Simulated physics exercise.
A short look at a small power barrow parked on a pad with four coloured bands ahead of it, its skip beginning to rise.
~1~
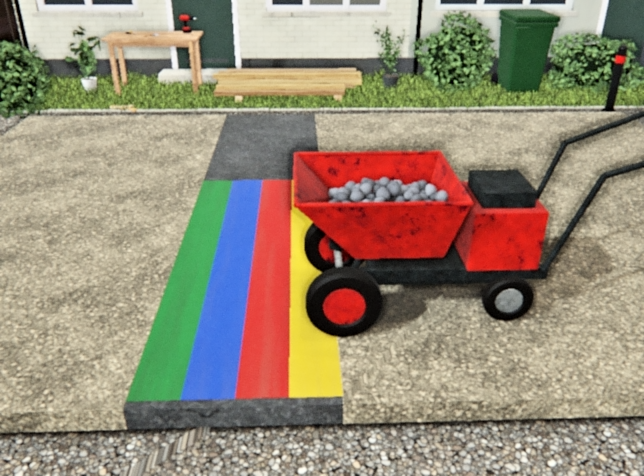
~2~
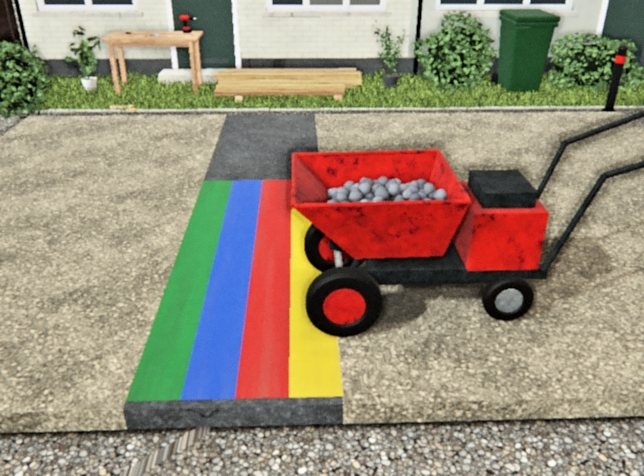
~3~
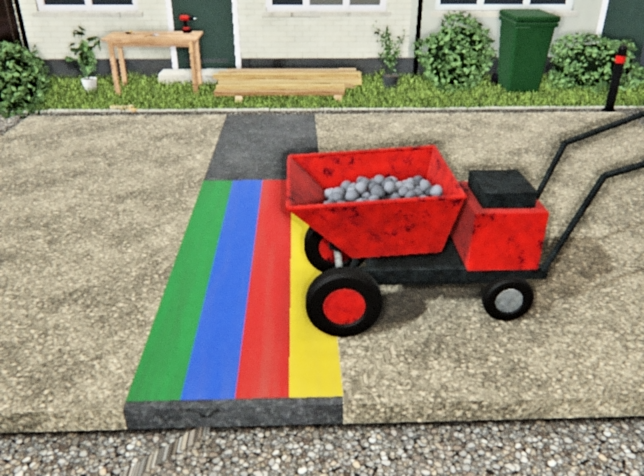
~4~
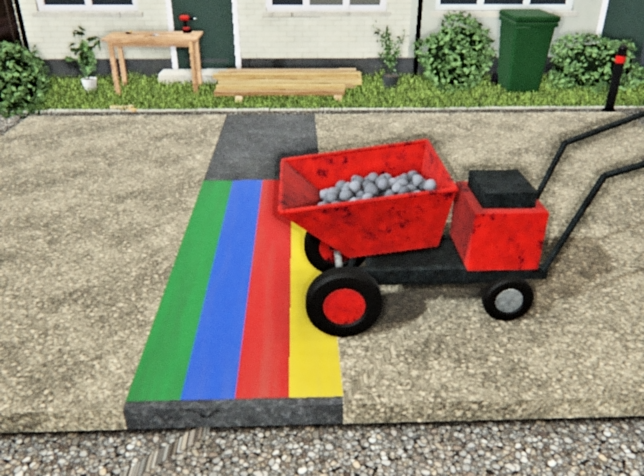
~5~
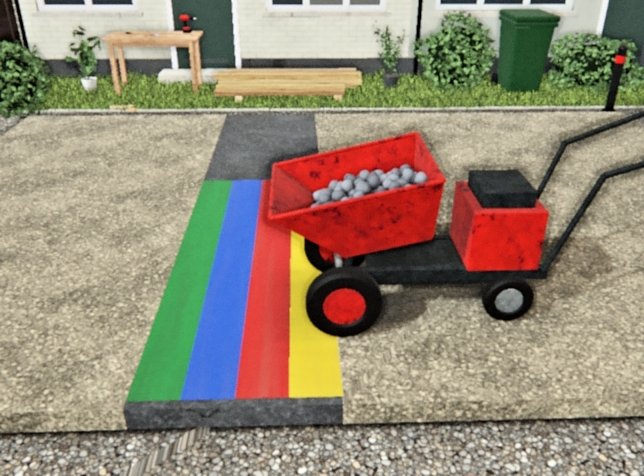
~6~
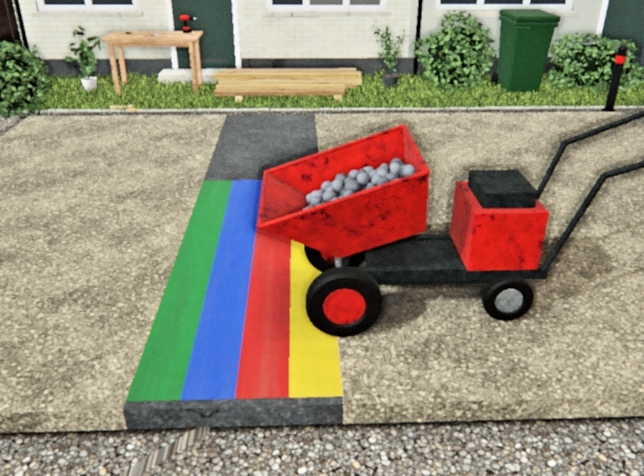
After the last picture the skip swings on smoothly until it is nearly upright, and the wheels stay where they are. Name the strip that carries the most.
The heap favours the green strip.
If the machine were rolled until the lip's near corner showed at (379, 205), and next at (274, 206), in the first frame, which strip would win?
The first try: That red strip. The second: The strip in green.
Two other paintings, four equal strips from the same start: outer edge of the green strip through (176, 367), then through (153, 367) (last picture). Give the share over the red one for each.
About 0 and 0 per cent.
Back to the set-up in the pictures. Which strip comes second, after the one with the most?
Second comes the strip in blue.
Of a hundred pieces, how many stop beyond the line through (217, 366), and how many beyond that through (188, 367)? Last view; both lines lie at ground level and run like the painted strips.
First some 80, then 60 per cent.
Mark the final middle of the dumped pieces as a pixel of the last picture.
Near (185, 296).
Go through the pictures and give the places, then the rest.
In the first frame, lip of the skip (296, 206), level; top of the load (401, 201), round cobbles; yellow strip (315, 360); red strip (265, 361); blue strip (215, 362); green strip (164, 363).
In the second frame, lip of the skip (294, 206), level; top of the load (400, 200).
In the third frame, lip of the skip (288, 209), tipped barely; top of the load (396, 198).
In the fourth frame, lip of the skip (280, 213), tipped a little; top of the load (390, 195).
In the fifth frame, lip of the skip (270, 219), tipped a little; top of the load (393, 181).
In the sixth frame, lip of the skip (260, 227), tipped clearly; top of the load (391, 180); yellow strip (315, 360); red strip (265, 361); blue strip (215, 362); green strip (164, 363).
Just after the last frame, skip tipped steeply; every one in the skip.
A moment on, skip tipped right over; roughly two thirds in the skip; roughly a quarter over the blue strip; roughly a quarter over the green strip.
Further on, skip tipped right over; roughly a quarter in the skip; roughly a quarter over the blue strip; roughly a third over the green strip; roughly a quarter off the paint.
When it is over, skip tipped right over; roughly a quarter in the skip; not one over the yellow strip; not one over the red strip; roughly a quarter over the blue strip; roughly a third over the green strip; roughly a quarter off the paint.
